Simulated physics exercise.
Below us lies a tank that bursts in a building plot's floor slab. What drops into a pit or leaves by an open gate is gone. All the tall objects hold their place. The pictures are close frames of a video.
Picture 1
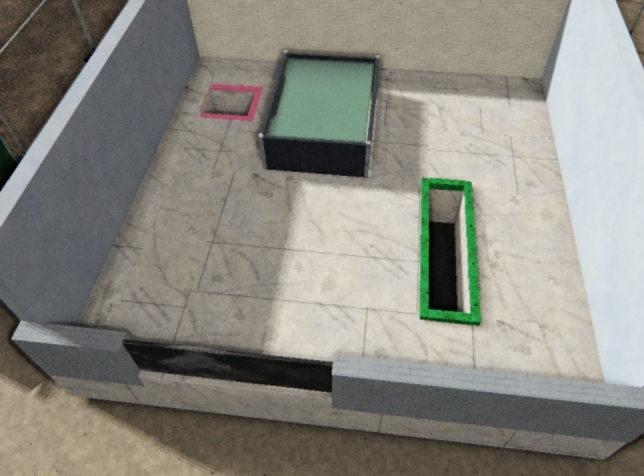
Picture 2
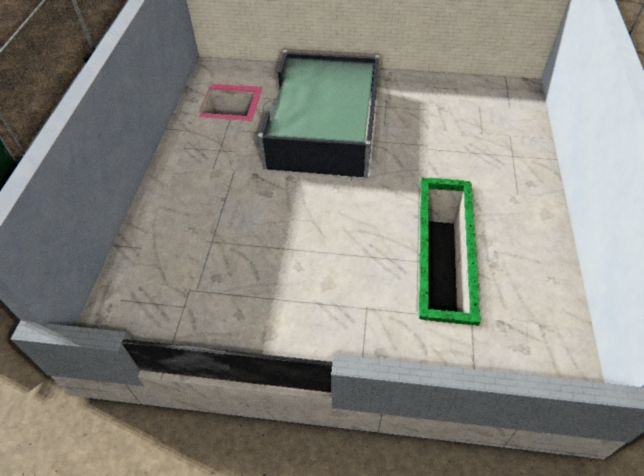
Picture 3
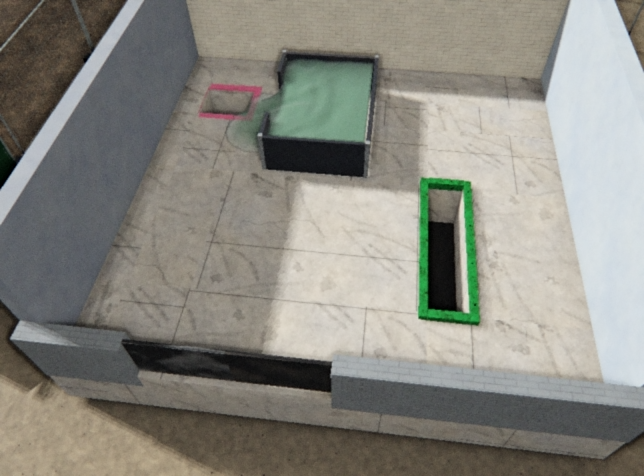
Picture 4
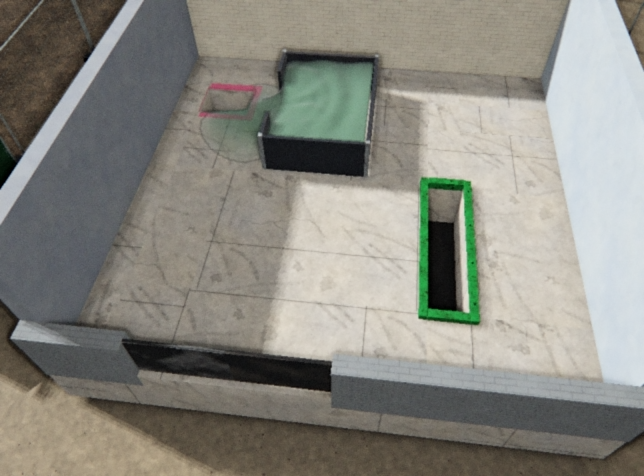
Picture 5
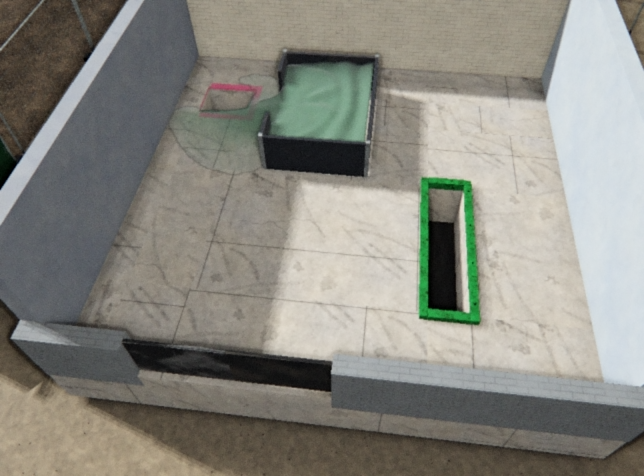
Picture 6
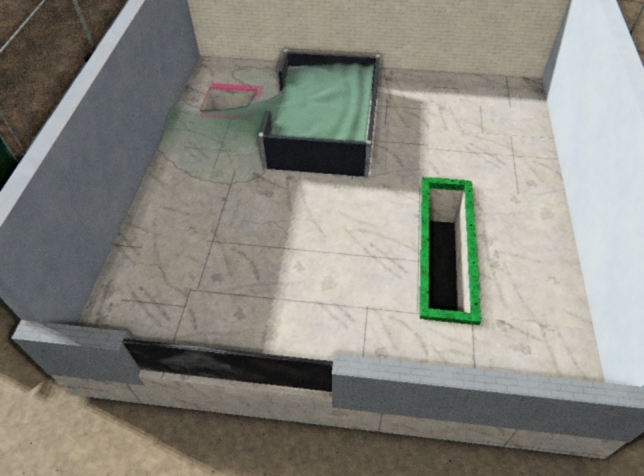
The footage shows a walled plot with a pink-edged pit, a green-edged pit and a tank of greenish water; the tank's left side opens, and water pours out leftward, spreading thinly across the floor around the pink-edged pit.
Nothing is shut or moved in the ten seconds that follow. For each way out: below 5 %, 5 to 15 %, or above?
One by one: The gate takes not even 5 %; the green pit takes not even 5 %; the pink pit takes above 15 %.
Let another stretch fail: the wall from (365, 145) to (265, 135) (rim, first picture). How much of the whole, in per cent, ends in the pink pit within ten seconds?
Parts in a hundred: Pink 10.
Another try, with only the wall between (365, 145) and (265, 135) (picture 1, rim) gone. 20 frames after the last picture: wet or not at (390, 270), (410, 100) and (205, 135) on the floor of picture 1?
As listed: Wet, not flooded, no water.
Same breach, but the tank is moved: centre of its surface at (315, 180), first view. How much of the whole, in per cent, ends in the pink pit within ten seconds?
In per cent: Pink 25.
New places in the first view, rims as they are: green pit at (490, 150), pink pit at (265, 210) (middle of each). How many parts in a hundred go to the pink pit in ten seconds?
Roughly, in per cent: Pink 4.
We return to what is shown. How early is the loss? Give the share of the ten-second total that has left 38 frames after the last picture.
Roughly 85 per cent.
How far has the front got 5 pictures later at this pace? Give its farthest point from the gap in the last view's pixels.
Close to (130, 211).
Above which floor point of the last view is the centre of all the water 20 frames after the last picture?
Near (266, 148).
A moment on, water covers 10 % of the floor; the gate 0 %, the green pit 0 %, the pink pit 13 %.
Next, water covers 20 % of the floor; the gate 0 %, the green pit 0 %, the pink pit 21 %.
Then, water covers 30 % of the floor; the gate 0 %, the green pit 0 %, the pink pit 29 %.
Later, water covers 50 % of the floor; the gate 0 %, the green pit 0 %, the pink pit 39 %.
In the end, water covers 75 % of the floor; the gate 0 %, the green pit 0 %, the pink pit 47 %.
